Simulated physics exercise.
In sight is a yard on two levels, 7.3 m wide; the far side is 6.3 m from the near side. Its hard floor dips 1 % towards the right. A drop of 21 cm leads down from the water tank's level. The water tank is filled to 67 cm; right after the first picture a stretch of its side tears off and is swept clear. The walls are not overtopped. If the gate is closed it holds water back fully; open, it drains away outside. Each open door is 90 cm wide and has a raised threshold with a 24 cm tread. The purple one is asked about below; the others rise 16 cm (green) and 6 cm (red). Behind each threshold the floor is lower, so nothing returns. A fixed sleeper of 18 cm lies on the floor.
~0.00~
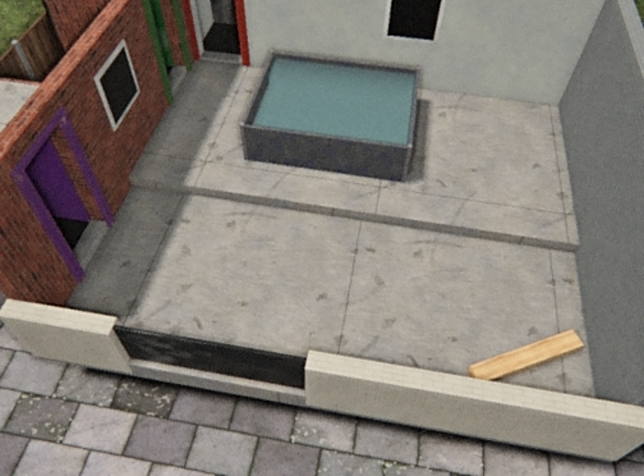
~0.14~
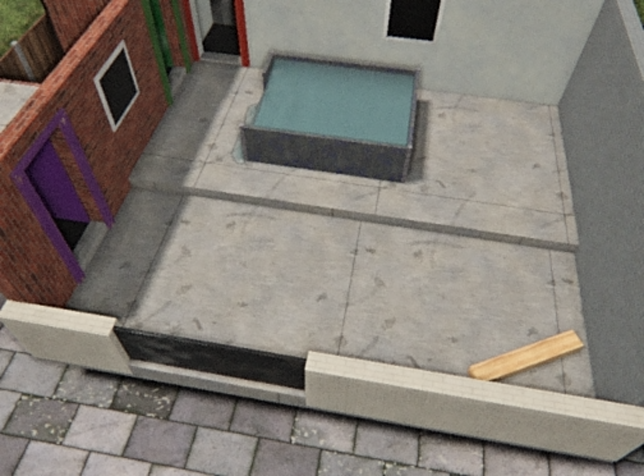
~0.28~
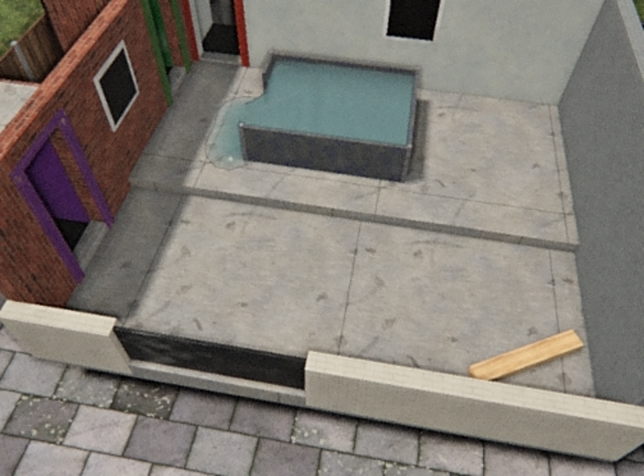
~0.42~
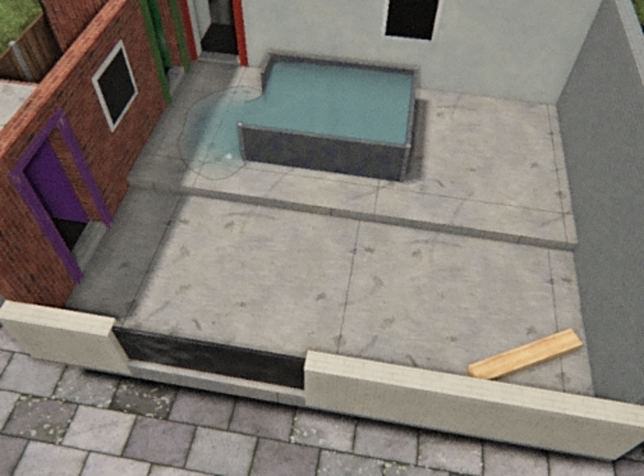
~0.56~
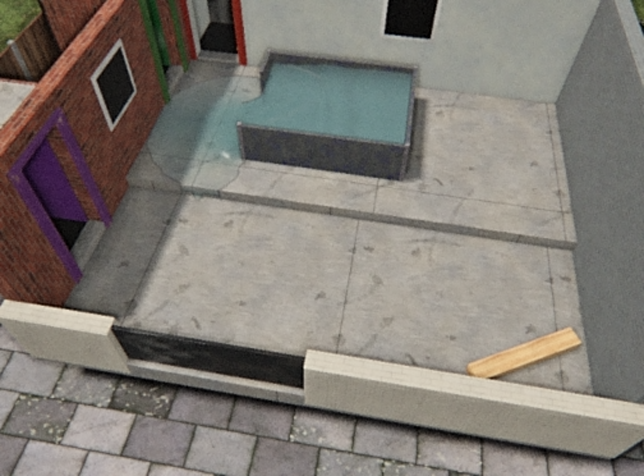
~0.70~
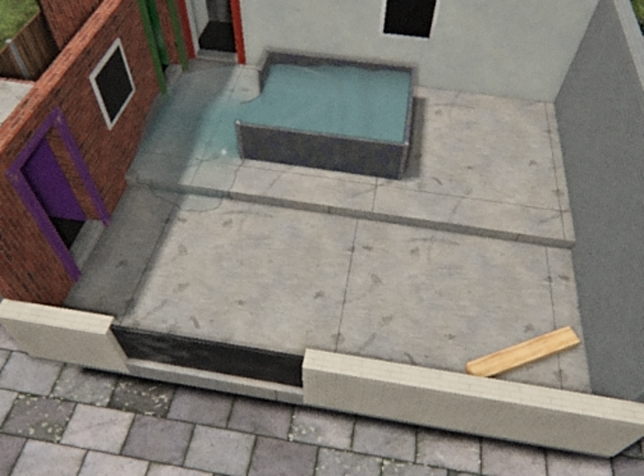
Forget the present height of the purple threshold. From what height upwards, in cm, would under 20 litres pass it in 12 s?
At least 9 cm or so.
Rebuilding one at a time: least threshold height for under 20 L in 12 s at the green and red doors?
Roughly 26 cm at green and 31 cm at red.
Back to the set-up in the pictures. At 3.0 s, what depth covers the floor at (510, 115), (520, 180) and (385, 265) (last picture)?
Roughly 0, 0 and 0 cm, in turn.
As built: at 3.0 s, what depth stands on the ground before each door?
Depths in cm: Purple 14, green 25, red 25.
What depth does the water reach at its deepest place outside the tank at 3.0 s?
Roughly 40 cm.
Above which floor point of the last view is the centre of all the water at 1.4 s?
At about (288, 129).
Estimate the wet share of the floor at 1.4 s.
About 15 per cent.
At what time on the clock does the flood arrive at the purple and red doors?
Arrival: Purple 1.4 s, red 0.8 s.
After 1.4 s water covers 15 % of the floor, deepest (44 cm) near (164, 126); 3 cm at the purple door, 0 litres in over its 16 cm threshold.
After 3.0 s water covers 30 % of the floor, deepest (40 cm) near (49, 332); 14 cm at the purple door, 0 litres in over its 16 cm threshold.
After 12.0 s water covers 85 % of the floor, deepest (20 cm) near (590, 426); 6 cm at the purple door, 0 litres in over its 16 cm threshold.
At the purple door as built, the water arrived by 1.4 s and peaked near 15 cm at 2.6 s.
With a threshold of 7.5 cm, 32 litres would have come in within the 12 s; with 10 cm, 14 litres. So under 20 litres takes about 9 cm.
